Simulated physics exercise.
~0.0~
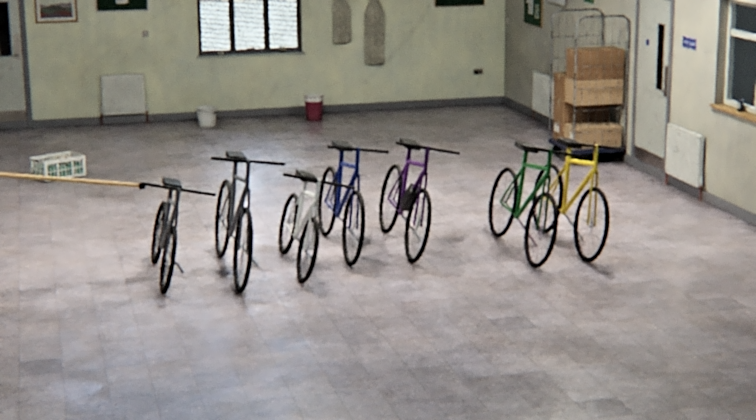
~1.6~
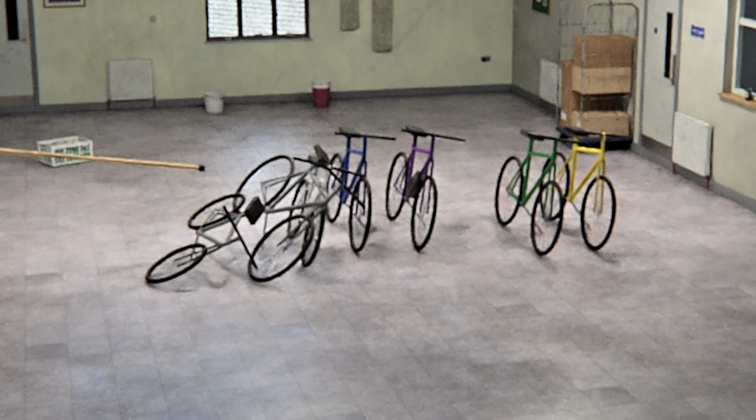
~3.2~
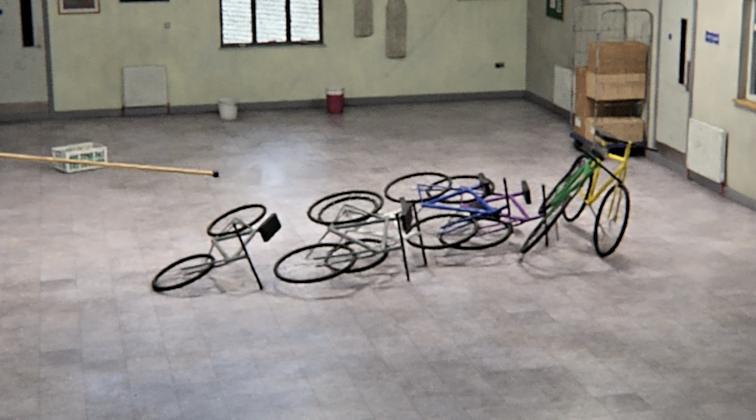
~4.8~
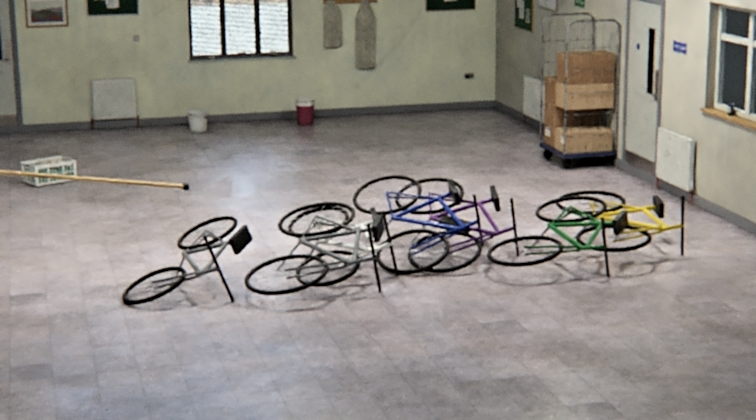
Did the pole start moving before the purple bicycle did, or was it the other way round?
The pole moved first, while the purple bicycle was still upright, and the purple bicycle went over only afterwards.
